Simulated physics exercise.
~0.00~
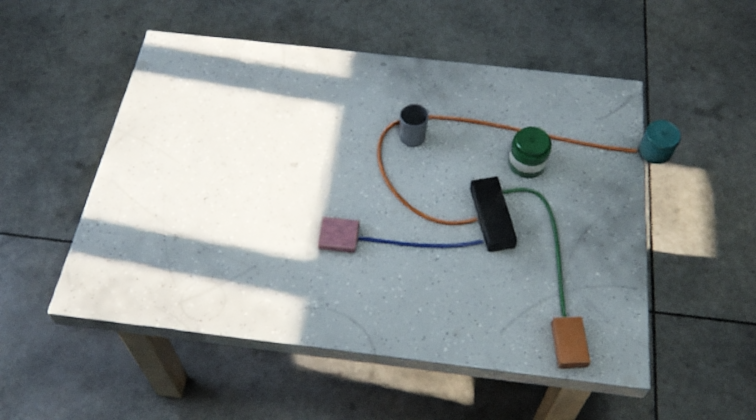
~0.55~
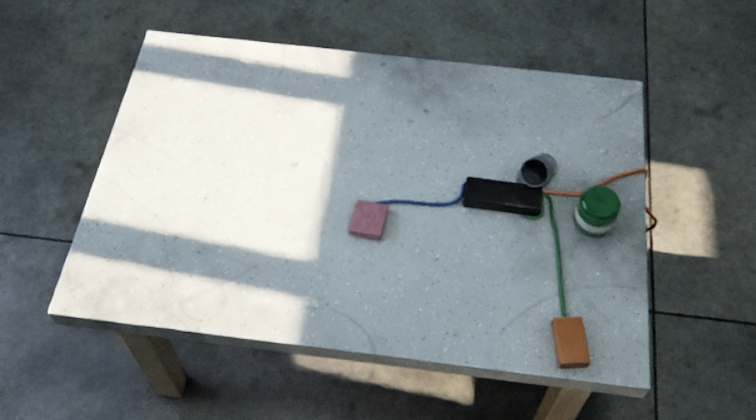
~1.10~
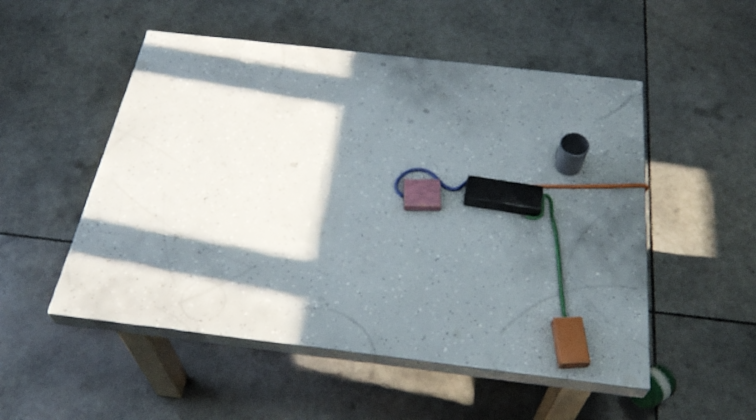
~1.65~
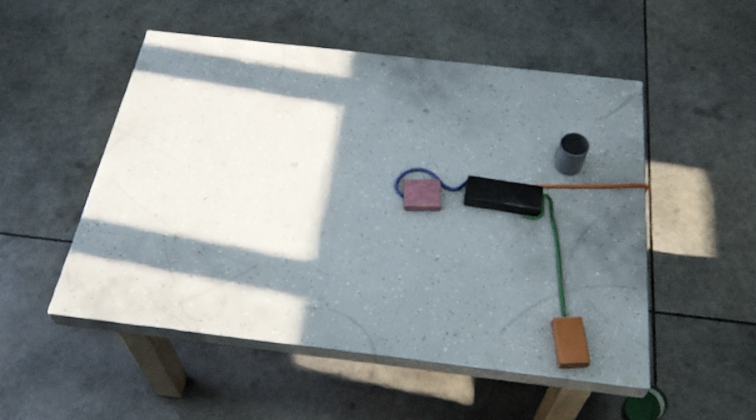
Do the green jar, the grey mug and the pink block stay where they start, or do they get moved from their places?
All three get moved from their places. The green jar ends up off the table, while the grey mug and the pink block come to rest farther right on the tabletop.
